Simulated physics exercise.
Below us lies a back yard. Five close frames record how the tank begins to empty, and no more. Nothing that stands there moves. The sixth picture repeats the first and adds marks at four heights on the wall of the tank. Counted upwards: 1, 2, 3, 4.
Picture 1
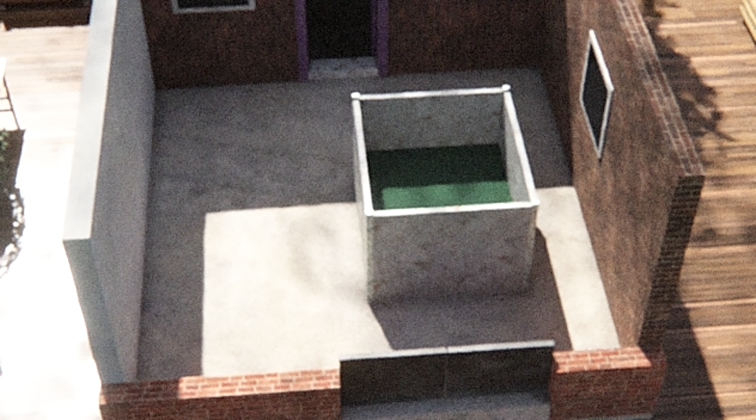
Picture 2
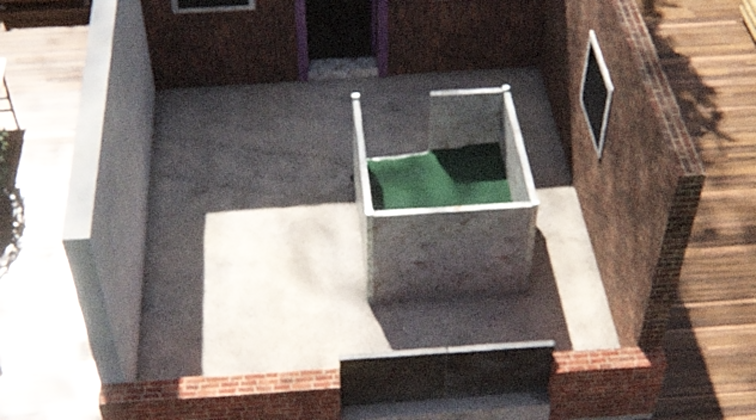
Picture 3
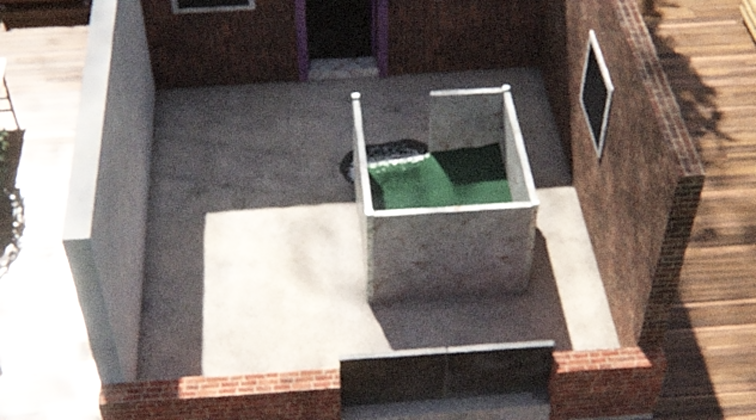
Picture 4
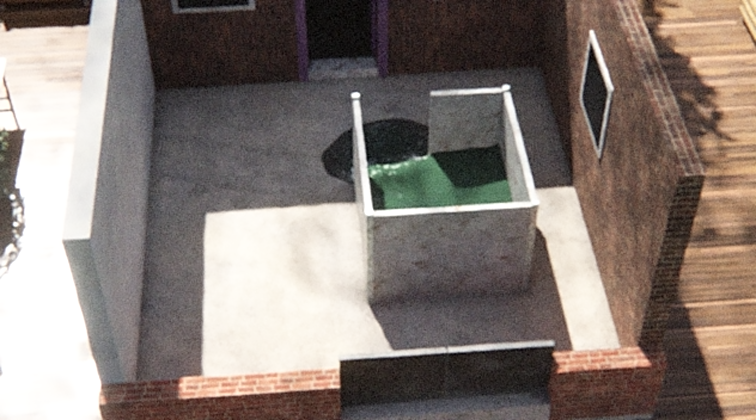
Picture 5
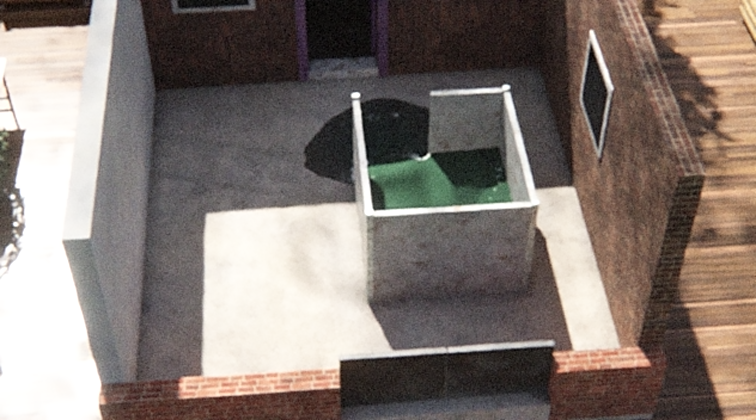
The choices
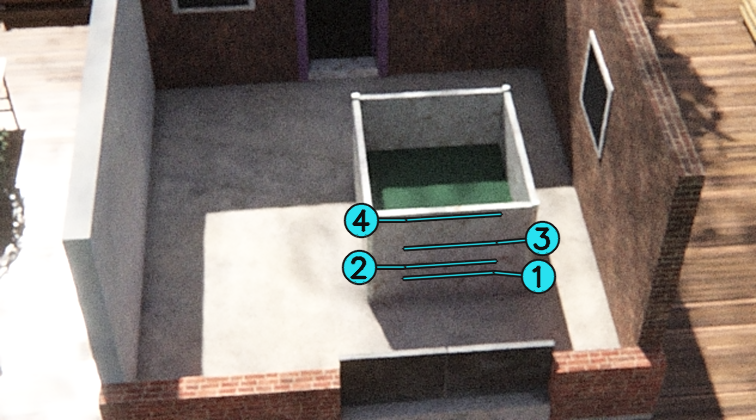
The video shows a walled back yard from above, where part of the far side of a square tank of green water disappears, and water pours through the gap, spreading as a dark patch across the ground behind and left.
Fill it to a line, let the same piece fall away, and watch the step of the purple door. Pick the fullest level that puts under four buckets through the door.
That is line 1.
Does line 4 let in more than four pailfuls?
Yes, it does.
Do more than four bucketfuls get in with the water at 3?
Yes.
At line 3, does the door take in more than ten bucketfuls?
Yes.
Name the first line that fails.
That would be 2.
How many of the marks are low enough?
One.
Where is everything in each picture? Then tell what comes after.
Water in the tank at rest, its middle at (439, 200); foot of the purple doorway at (343, 78); shut gate at (446, 357), in the first picture.
Water covers 1 % of the ground, its front hidden from here, in the second picture.
Water covers 3 % of the ground, its front hidden from here, in the third picture.
Water covers 6 % of the ground, its front hidden from here, in the fourth picture.
Water covers 9 % of the ground, its front hidden from here, in the fifth picture.
In cyan, 1 at (449, 275); 2 at (450, 264); 3 at (451, 245); 4 at (453, 217); from the bottom up 1, 2, 3, 4.
With 1, a bucket or two gets in.
With 2, about 10 bucketfuls get in.
With 3, dozens of bucketfuls pour in.
With 4, dozens of bucketfuls pour in.
